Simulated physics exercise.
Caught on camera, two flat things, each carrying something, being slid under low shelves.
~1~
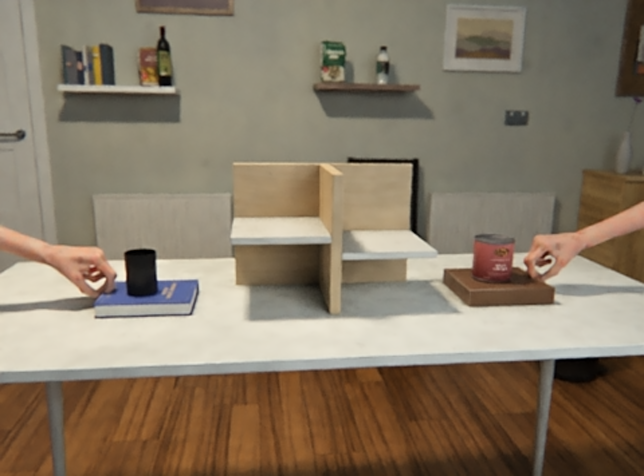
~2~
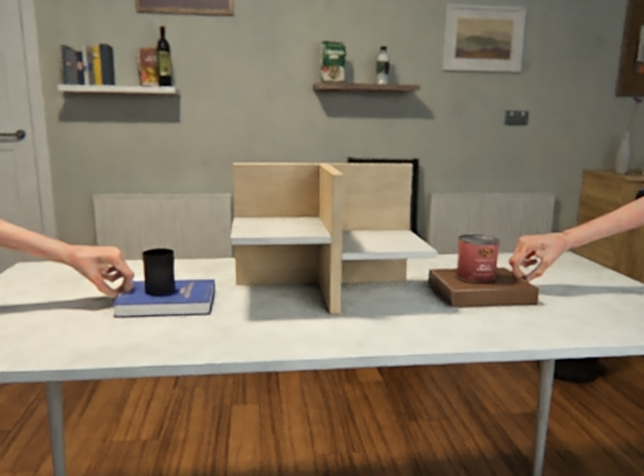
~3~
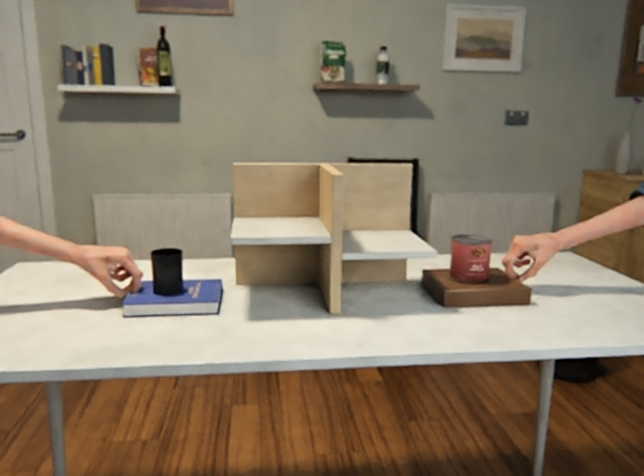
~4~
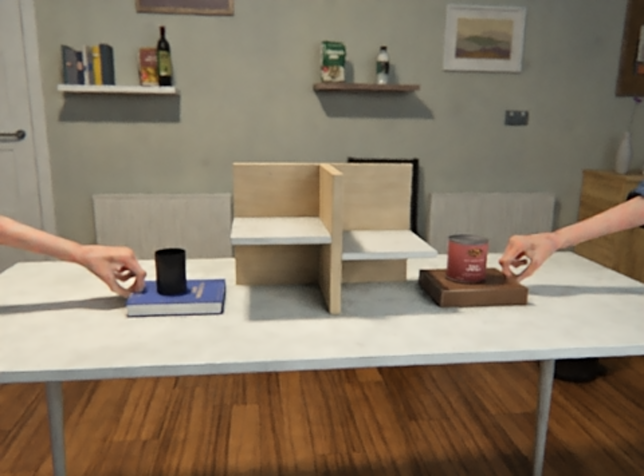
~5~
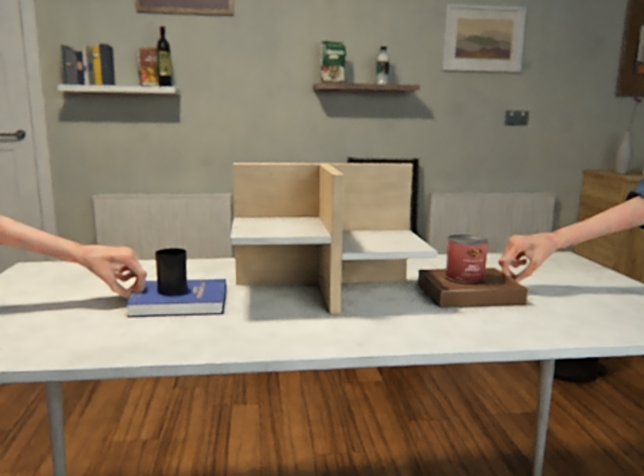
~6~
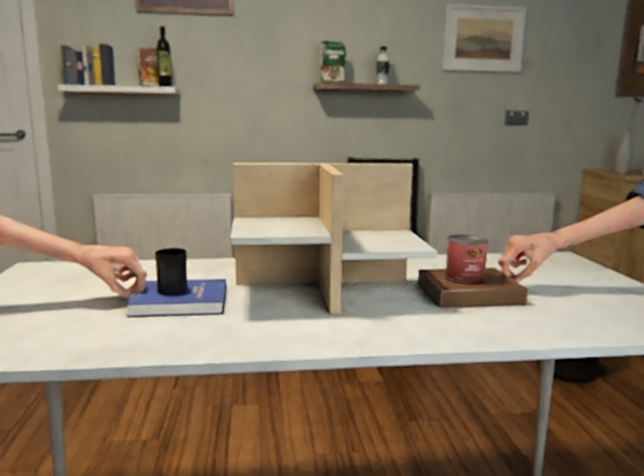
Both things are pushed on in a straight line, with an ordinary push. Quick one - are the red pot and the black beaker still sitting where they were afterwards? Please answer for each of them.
The red pot? No, it has been scraped off. The black beaker? Yes, still in its spot.
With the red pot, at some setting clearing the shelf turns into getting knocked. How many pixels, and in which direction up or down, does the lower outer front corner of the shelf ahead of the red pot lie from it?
Roughly 8 pixels, upward.
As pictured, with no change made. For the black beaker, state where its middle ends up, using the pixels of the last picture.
Roughly (269, 269).
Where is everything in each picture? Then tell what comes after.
Hands sliding the things forward; red pot (493, 258); black beaker (141, 272); shelf (329, 234), in the first picture.
Hands sliding the things forward; black beaker (159, 272); blue book (168, 297), in the second picture.
Hands sliding the things forward; red pot (470, 259); brown tray (473, 286), in the third picture.
Hands sliding the things forward; black beaker (171, 271); shelf (329, 234), in the fourth picture.
Hands sliding the things forward; red pot (467, 259); blue book (180, 296), in the fifth picture.
Hands sliding the things forward; red pot (466, 259); black beaker (172, 271); brown tray (470, 286), in the sixth picture.
Then, 2.10 s past the last view, red pot leaning 8° off how it started near (439, 258); black beaker riding along near (254, 270).
Finally, the red pot is knocked back, near (464, 276); the black beaker passes below, near (269, 270).
